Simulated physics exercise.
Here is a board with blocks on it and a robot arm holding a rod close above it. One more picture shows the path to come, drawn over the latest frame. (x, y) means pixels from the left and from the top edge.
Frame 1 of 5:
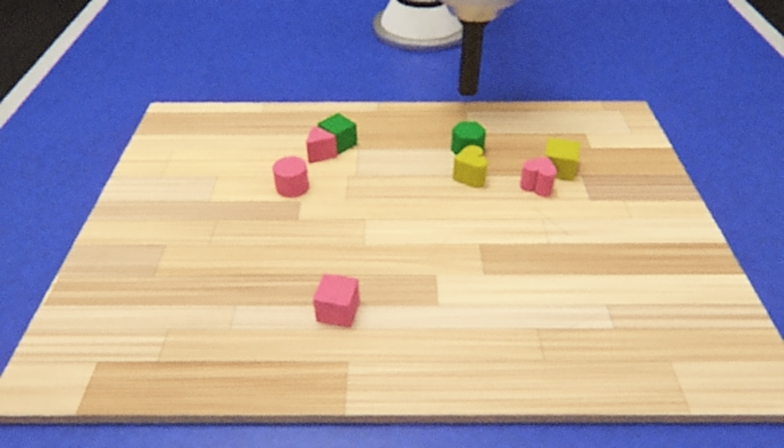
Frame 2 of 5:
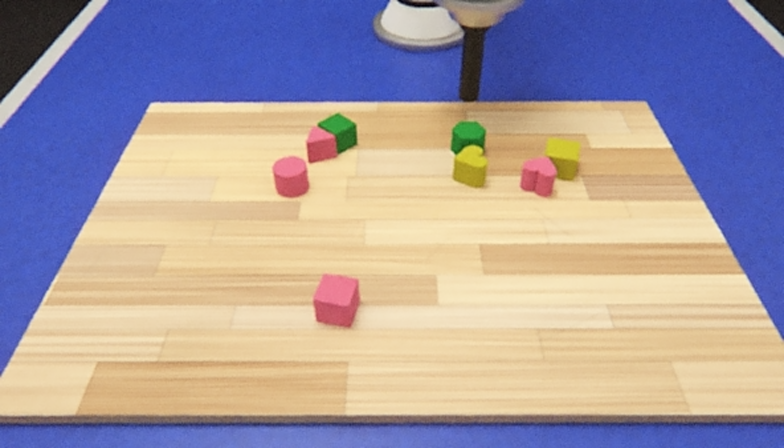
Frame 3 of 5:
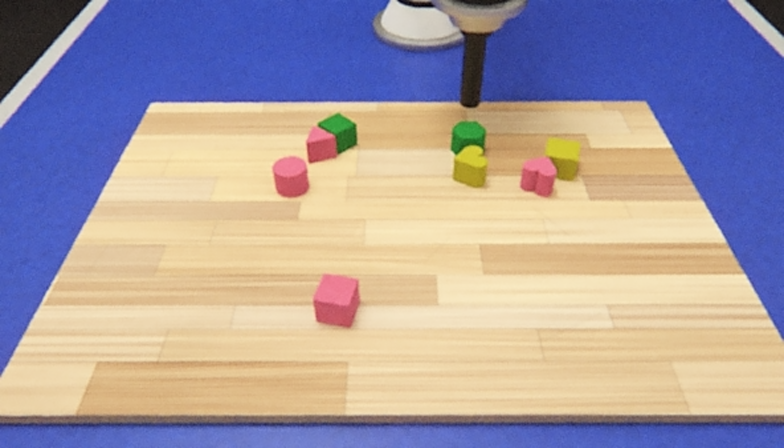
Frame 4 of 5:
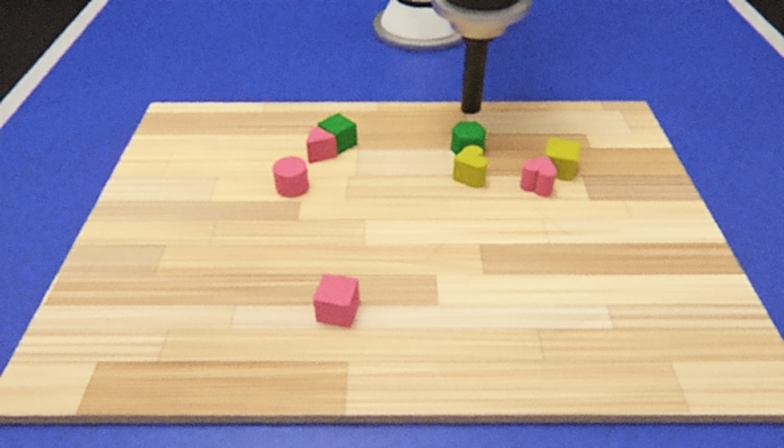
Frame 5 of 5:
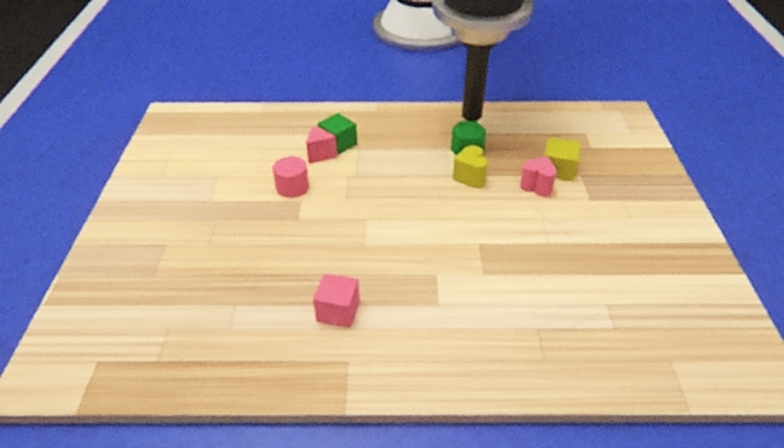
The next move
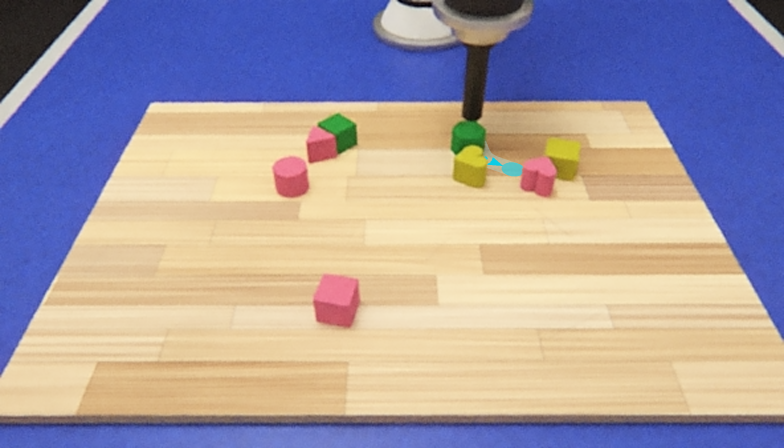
At first, a robot arm holds a dark rod just beyond the far edge of a wooden board scattered with pink, green and yellow blocks. The arm moves the rod slightly nearer in small steps, until its tip is just behind the green hexagon, while every block stays still.
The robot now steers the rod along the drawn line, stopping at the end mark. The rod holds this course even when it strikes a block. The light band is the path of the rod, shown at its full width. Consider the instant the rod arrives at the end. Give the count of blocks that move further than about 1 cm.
The push moves two blocks more than 1 cm.
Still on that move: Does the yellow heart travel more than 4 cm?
That would be a no.
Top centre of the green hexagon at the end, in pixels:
About (465, 146).
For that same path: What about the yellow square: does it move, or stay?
At the moment the path ends, the yellow square still stands where it did.
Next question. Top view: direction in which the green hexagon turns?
Overhead view: Clockwise.
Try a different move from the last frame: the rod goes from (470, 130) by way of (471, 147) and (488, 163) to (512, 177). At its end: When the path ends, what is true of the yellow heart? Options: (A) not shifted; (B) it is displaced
Correct choice: B.
The drawn path runs from (470, 130) through (477, 145) and (488, 160) to (513, 169).
What follows on the original path. One third of the way, rod (478, 132); green hexagon (467, 138), turned 25° clockwise; yellow heart (472, 159).
Two thirds of the way, rod (491, 146); green hexagon (465, 146), turned 60° clockwise; yellow heart (468, 166), turned 35° anticlockwise.
At the end, rod (515, 155); green hexagon (465, 146), turned 60° clockwise; yellow heart (468, 166), turned 35° anticlockwise; pink heart not moved; yellow square not moved.
